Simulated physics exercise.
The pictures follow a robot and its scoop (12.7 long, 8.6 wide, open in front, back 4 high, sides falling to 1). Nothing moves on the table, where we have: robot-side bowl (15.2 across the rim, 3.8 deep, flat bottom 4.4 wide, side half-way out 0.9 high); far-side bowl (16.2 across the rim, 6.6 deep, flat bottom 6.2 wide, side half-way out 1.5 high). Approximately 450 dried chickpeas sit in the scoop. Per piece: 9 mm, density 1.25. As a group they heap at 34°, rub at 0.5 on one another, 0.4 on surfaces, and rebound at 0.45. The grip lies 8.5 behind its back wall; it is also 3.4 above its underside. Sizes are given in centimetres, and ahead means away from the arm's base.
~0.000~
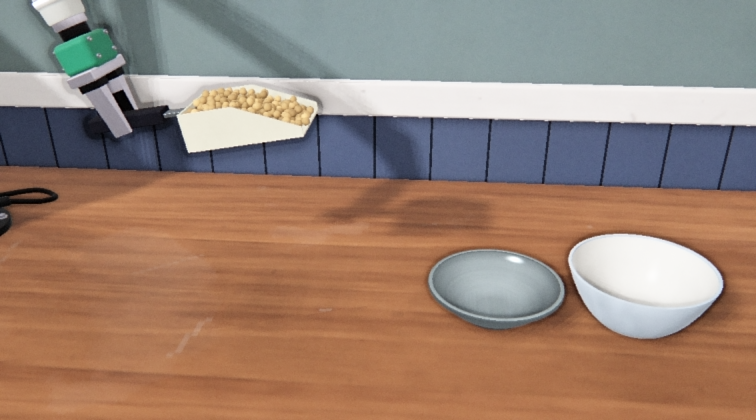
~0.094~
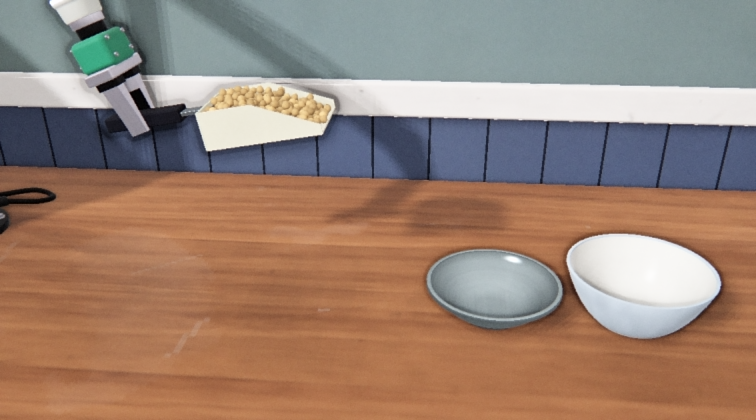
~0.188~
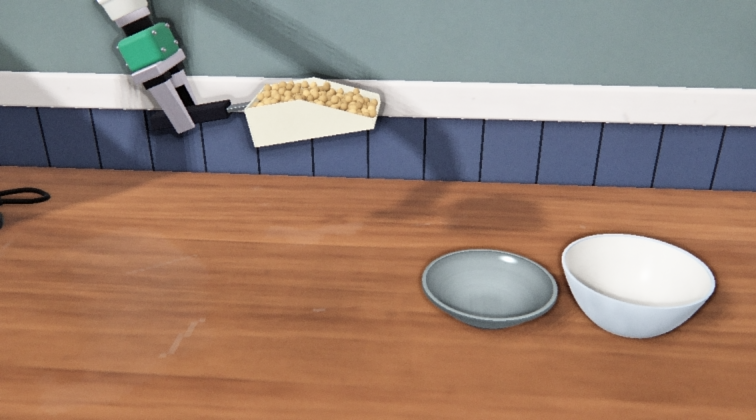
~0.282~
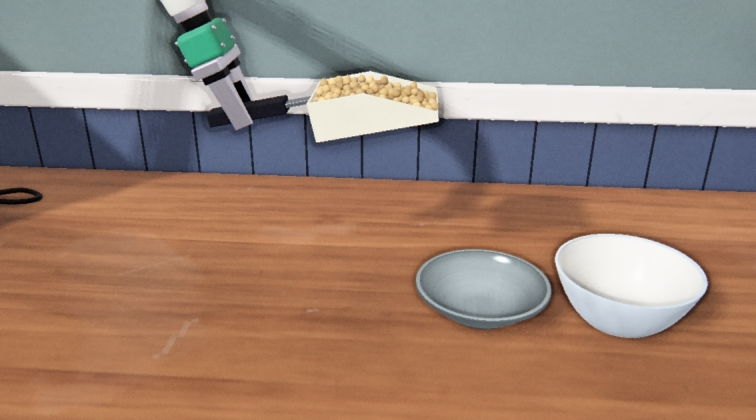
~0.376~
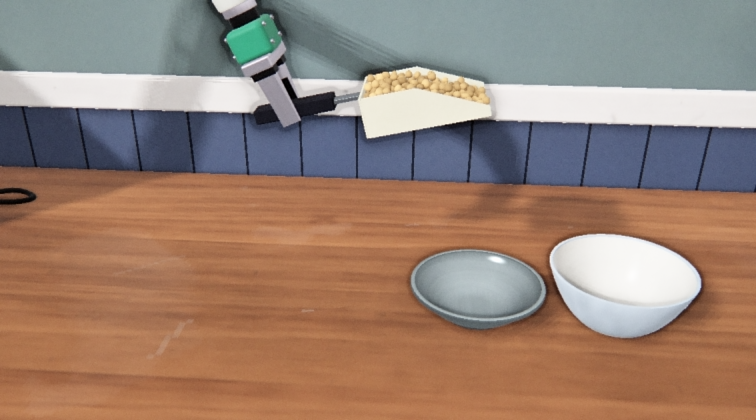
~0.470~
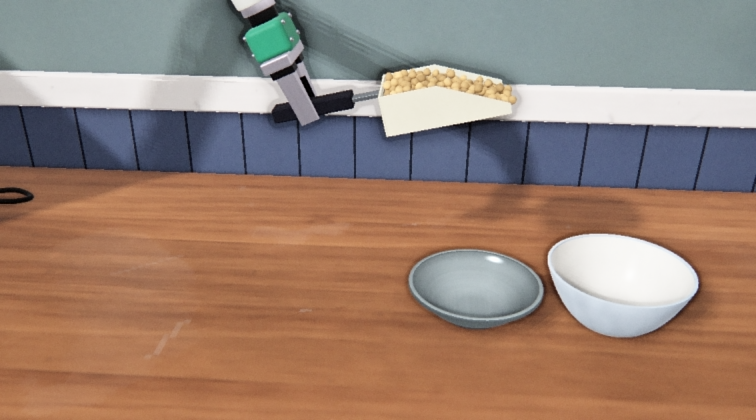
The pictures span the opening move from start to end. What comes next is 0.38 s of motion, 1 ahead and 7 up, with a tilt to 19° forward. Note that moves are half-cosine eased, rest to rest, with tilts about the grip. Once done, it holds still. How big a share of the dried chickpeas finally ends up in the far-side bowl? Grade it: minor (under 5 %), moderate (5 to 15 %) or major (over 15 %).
Minor, under 5 %.
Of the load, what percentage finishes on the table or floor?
Some 30 per cent.
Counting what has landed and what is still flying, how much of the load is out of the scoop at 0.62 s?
About 0 per cent by then.
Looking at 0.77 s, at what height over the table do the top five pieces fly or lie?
Roughly 30 cm high.
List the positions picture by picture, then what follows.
The first picture shows scoop floor at (245, 129), tilted 10° backward; upper third of the load around (237, 107), from x 185 to 310, top at y 90; 447 on the scoop.
The second picture shows scoop floor at (263, 127), tilted 10° backward; upper third of the load around (255, 104), from x 205 to 325, top at y 90.
The third picture shows scoop floor at (309, 122), tilted 11° backward; upper third of the load around (303, 99), from x 255 to 375, top at y 85.
The fourth picture shows scoop floor at (369, 117), tilted 12° backward; upper third of the load around (365, 93), from x 315 to 435, top at y 80.
The fifth picture shows scoop floor at (417, 112), tilted 13° backward; upper third of the load around (417, 89), from x 365 to 485, top at y 75.
The sixth picture shows scoop floor at (436, 110), tilted 13° backward; upper third of the load around (437, 87), from x 385 to 510, top at y 75; 447 on the scoop.
After 0.62 s, tilted 2° backward, highest piece 29 above the table; 441 on the scoop, 6 in flight or on a rim.
After 0.77 s, tilted 16° forward, highest piece 30 above the table; 438 on the scoop, 6 in the robot-side bowl, 3 in flight or on a rim.
After 1.05 s, tilted 19° forward, highest piece 29 above the table; 366 on the scoop, 23 in the robot-side bowl, 3 on the table or floor, 55 in flight or on a rim.
After 2.10 s, tilted 19° forward, highest piece 7 above the table; 304 in the robot-side bowl, 141 on the table or floor, 1 in the far-side bowl, 1 in flight or on a rim.
At rest, 304 in the robot-side bowl, 142 on the table or floor, 1 in the far-side bowl. That is 0 % in the far-side bowl.
